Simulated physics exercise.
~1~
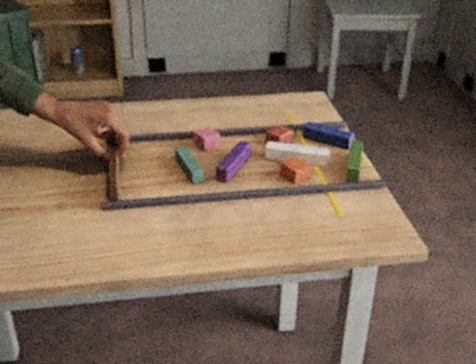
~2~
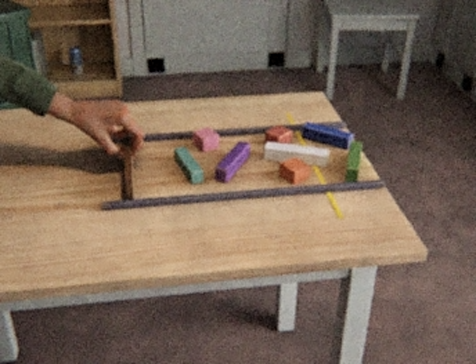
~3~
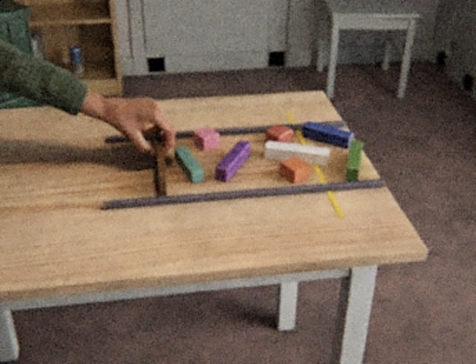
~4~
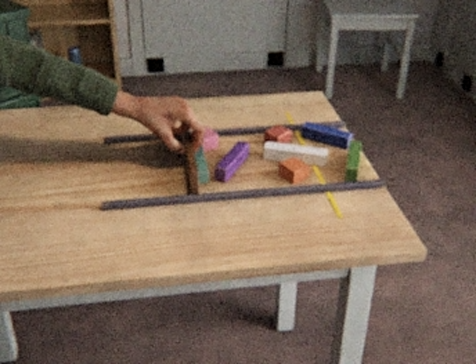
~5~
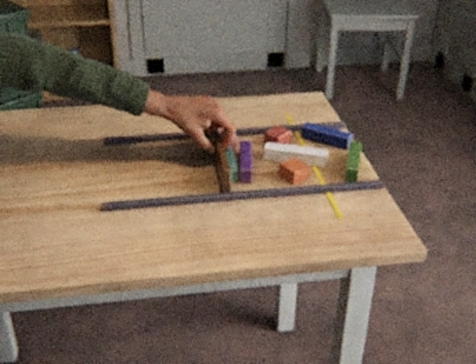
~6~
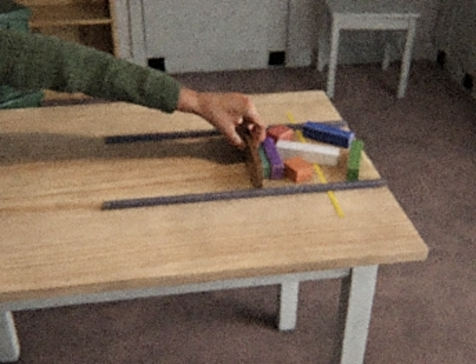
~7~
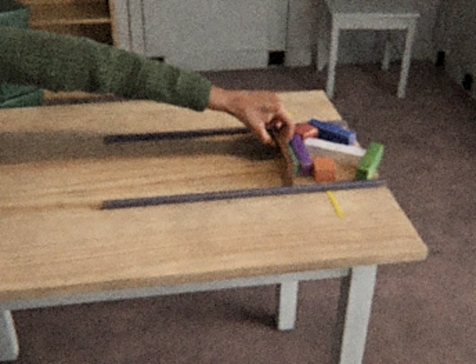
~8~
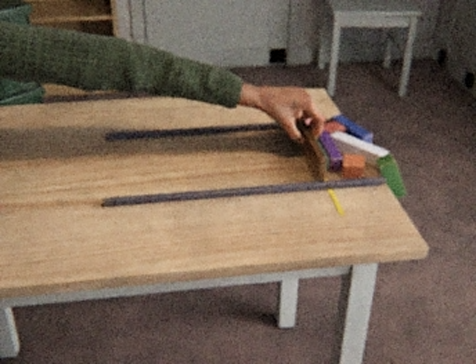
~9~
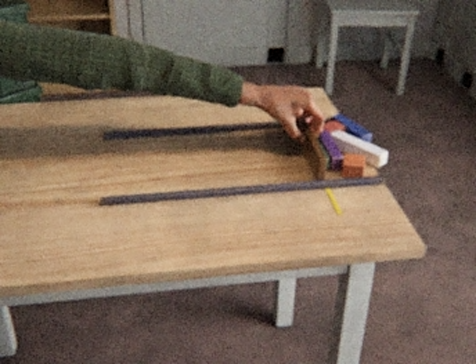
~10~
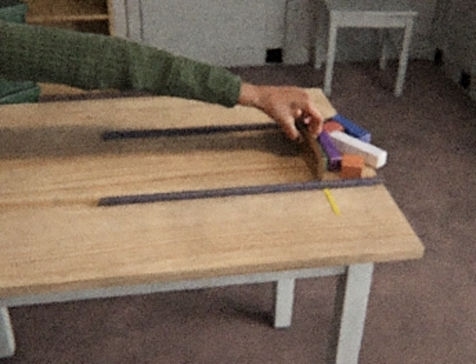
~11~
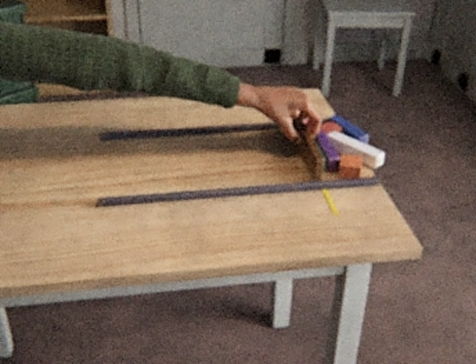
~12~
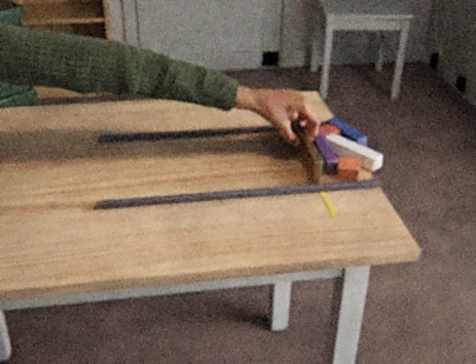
Hand sweeping colourful blocks rightward along a wooden table with a board, stopping near the edge after the green one topples off.
